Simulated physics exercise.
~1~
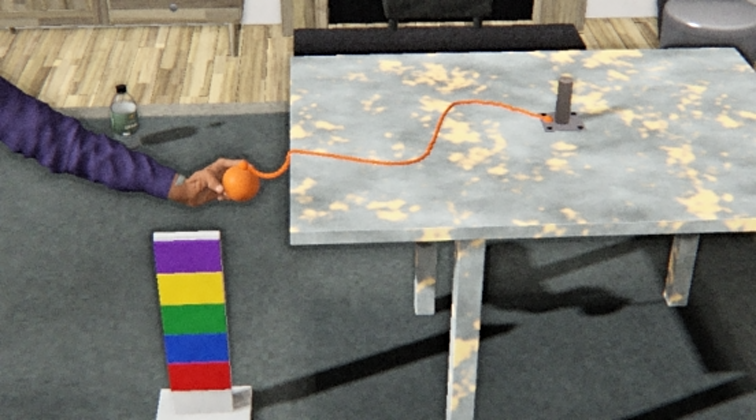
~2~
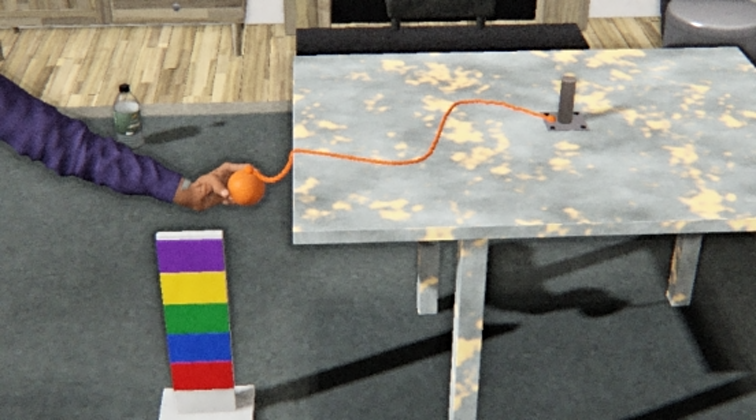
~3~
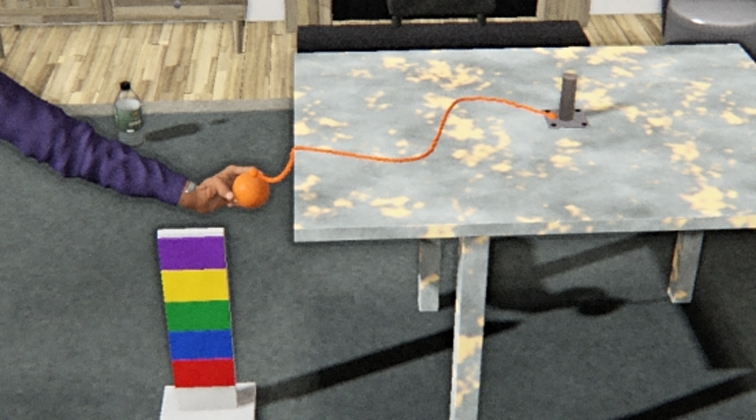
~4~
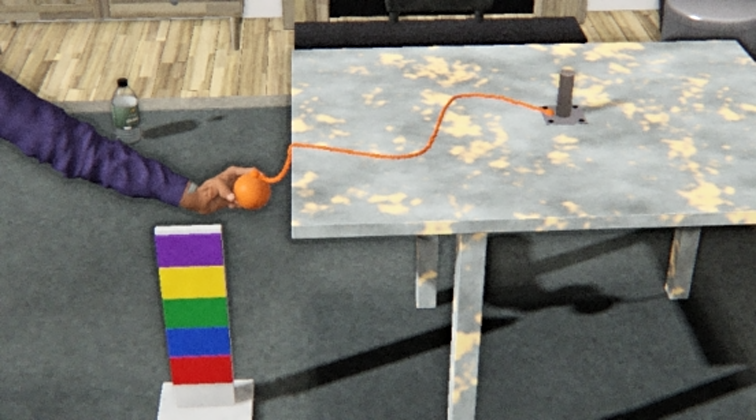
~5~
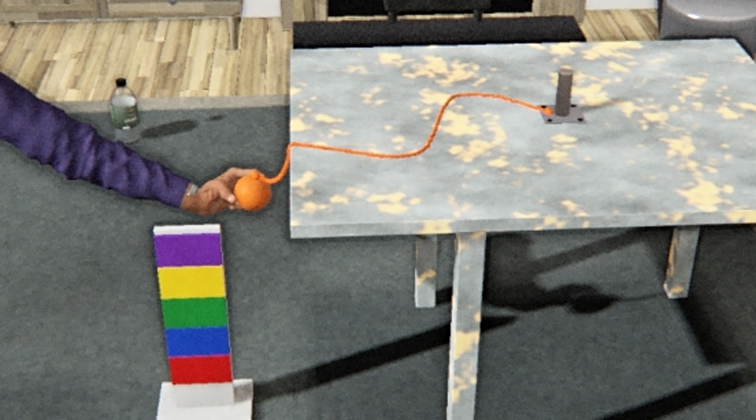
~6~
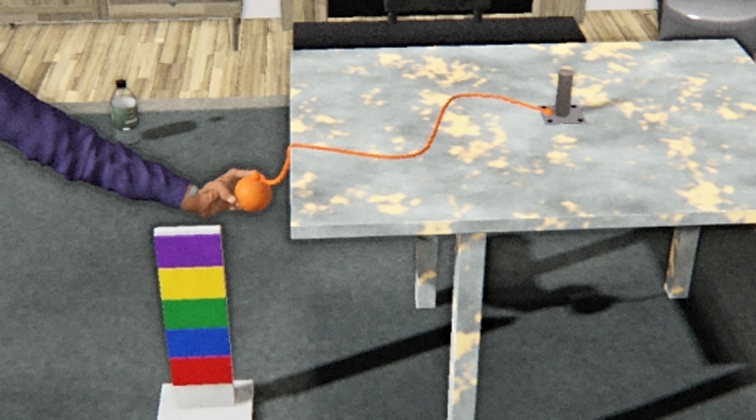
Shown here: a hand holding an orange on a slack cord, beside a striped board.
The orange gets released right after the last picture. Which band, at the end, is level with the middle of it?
The middle is level with green.
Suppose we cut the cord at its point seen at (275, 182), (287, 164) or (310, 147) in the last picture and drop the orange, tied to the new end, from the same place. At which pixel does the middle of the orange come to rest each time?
Roughly at (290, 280) for the first, (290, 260) for the second and (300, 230) for the third.
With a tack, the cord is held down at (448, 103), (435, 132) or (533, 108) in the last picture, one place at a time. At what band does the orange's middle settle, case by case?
Try one: Yellow. Try two: Purple. Try three: Green.
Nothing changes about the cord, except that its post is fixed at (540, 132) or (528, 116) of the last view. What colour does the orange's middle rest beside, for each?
In that order: Blue; blue.
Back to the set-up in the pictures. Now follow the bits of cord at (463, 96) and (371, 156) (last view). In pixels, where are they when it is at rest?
First: (448, 117). Second: (291, 152).
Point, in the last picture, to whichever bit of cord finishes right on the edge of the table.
You'd find it at roughly (402, 157).
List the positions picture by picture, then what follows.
In the first picture, orange (241, 183); purple (188, 258); yellow (191, 289); green (194, 320); blue (197, 349); red (200, 378).
In the second picture, orange (246, 188); cord through (521, 109) (456, 104) (437, 139) (392, 163) (315, 153).
In the third picture, orange (251, 190).
In the fourth picture, orange (252, 191); cord through (519, 103) (455, 98) (435, 133) (391, 157) (313, 147).
In the fifth picture, orange (252, 193).
In the sixth picture, orange (253, 194); cord through (518, 103) (453, 98) (434, 133) (390, 157) (312, 147).
Soon after, orange near (323, 286); level with green.
Then, orange near (282, 285); level with green.
At rest, orange near (296, 285); level with green. Its middle rests at the green band.
